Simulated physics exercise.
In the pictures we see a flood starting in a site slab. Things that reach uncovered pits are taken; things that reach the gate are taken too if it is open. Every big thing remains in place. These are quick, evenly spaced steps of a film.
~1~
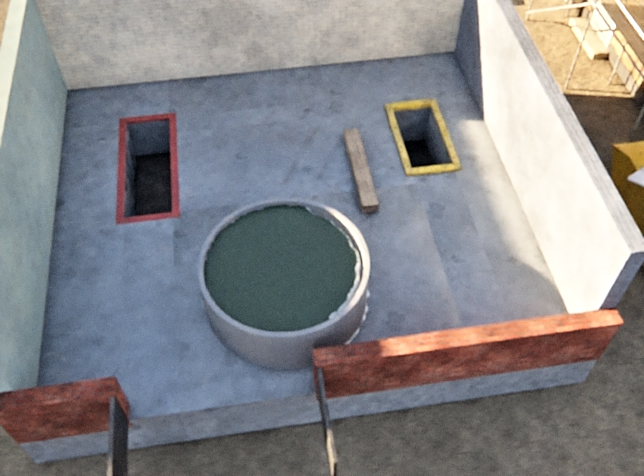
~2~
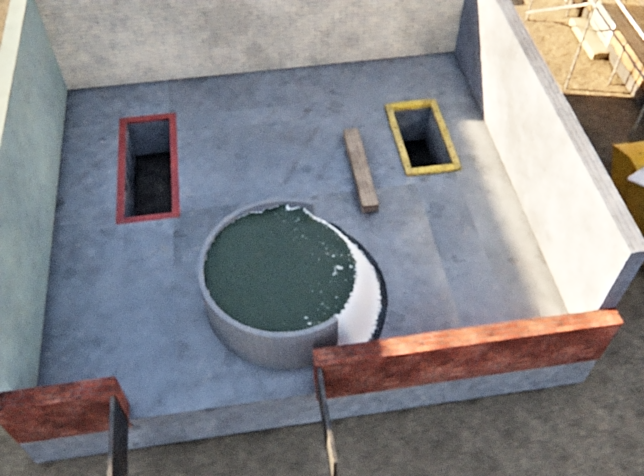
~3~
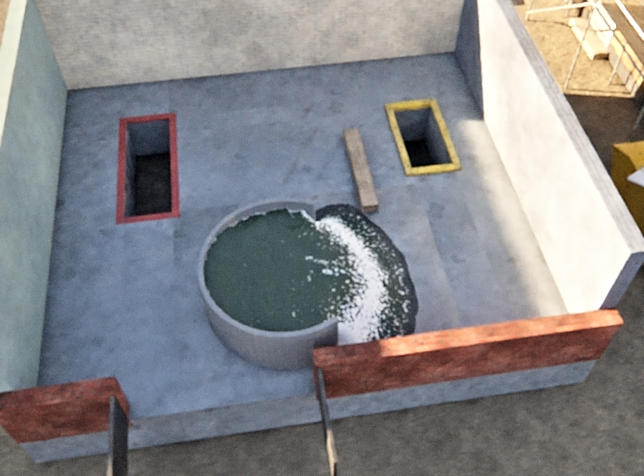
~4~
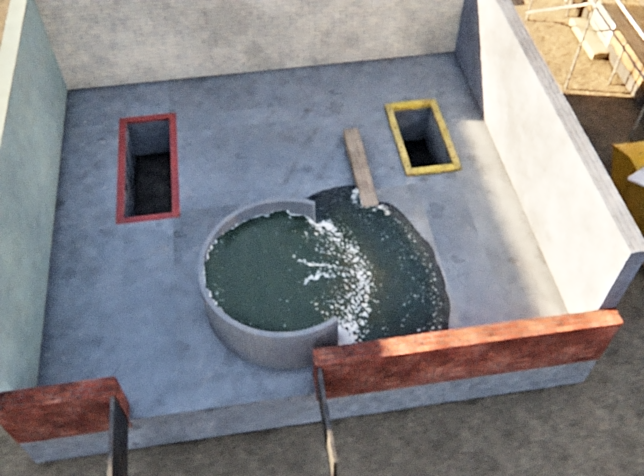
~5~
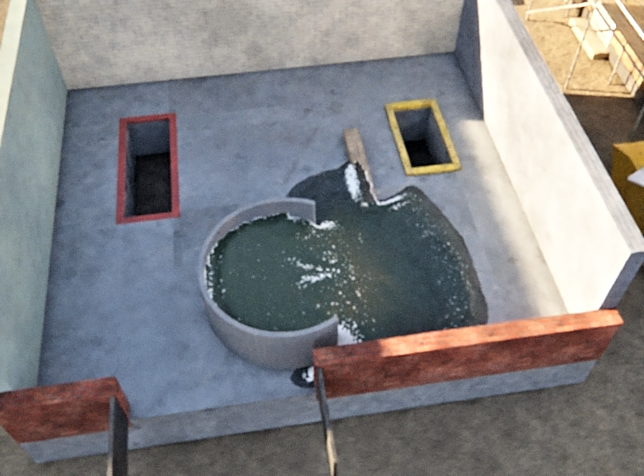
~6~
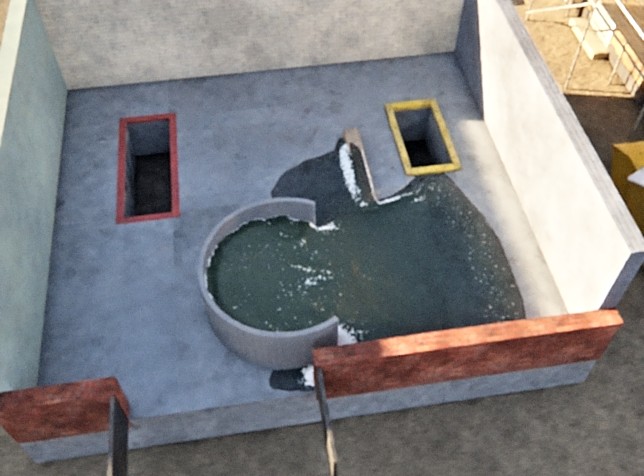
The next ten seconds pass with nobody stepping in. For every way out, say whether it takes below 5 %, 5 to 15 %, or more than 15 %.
In the end the gate ends up with a share that stays below five per cent, the yellow pit ends up with a share topping fifteen per cent, the red pit ends up with a share within five to fifteen per cent.
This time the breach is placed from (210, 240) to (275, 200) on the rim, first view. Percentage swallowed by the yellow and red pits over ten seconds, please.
Yellow takes 0 in a hundred, red takes 55 in a hundred.
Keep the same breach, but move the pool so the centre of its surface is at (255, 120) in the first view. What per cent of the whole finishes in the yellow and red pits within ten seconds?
Result in per cent: Yellow pit 25, red pit 2.
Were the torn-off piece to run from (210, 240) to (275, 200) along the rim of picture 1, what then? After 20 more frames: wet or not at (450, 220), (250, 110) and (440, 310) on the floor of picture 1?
So the first one is left untouched, the next drenched, and the last left untouched.
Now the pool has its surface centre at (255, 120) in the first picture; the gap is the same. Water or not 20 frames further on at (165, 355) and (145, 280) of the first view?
The first spot ends up bone-dry, while the second ends up bone-dry.
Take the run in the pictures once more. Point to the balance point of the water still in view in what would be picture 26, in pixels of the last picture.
Near (422, 222).
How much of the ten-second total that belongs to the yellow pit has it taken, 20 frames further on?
Share by then: About 45 in a hundred.
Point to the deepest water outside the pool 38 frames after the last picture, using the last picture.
Close to (459, 72), I'd say.
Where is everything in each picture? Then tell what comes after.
The first frame shows still water in the pool at (284, 265).
In the second frame, water pours out at (361, 275) and has run to a hidden place.
In the third frame, water pours out at (361, 279) and has run to a hidden place.
In the fourth frame, the front is at (355, 189), out from the gap at (361, 281).
In the fifth frame, water pours out at (361, 281) and has run to (349, 165).
In the sixth frame, water pours out at (361, 282) and has run to (344, 142).
A moment on, water covers 35 % of the floor; the gate 0 %, the yellow pit 0 %, the red pit 0 %.
Next, water covers 45 % of the floor; the gate 1 %, the yellow pit 1 %, the red pit 0 %.
Then, water covers 45 % of the floor; the gate 1 %, the yellow pit 9 %, the red pit 0 %.
Later, water covers 70 % of the floor; the gate 2 %, the yellow pit 17 %, the red pit 0 %.
In the end, water covers 80 % of the floor; the gate 3 %, the yellow pit 20 %, the red pit 12 %.
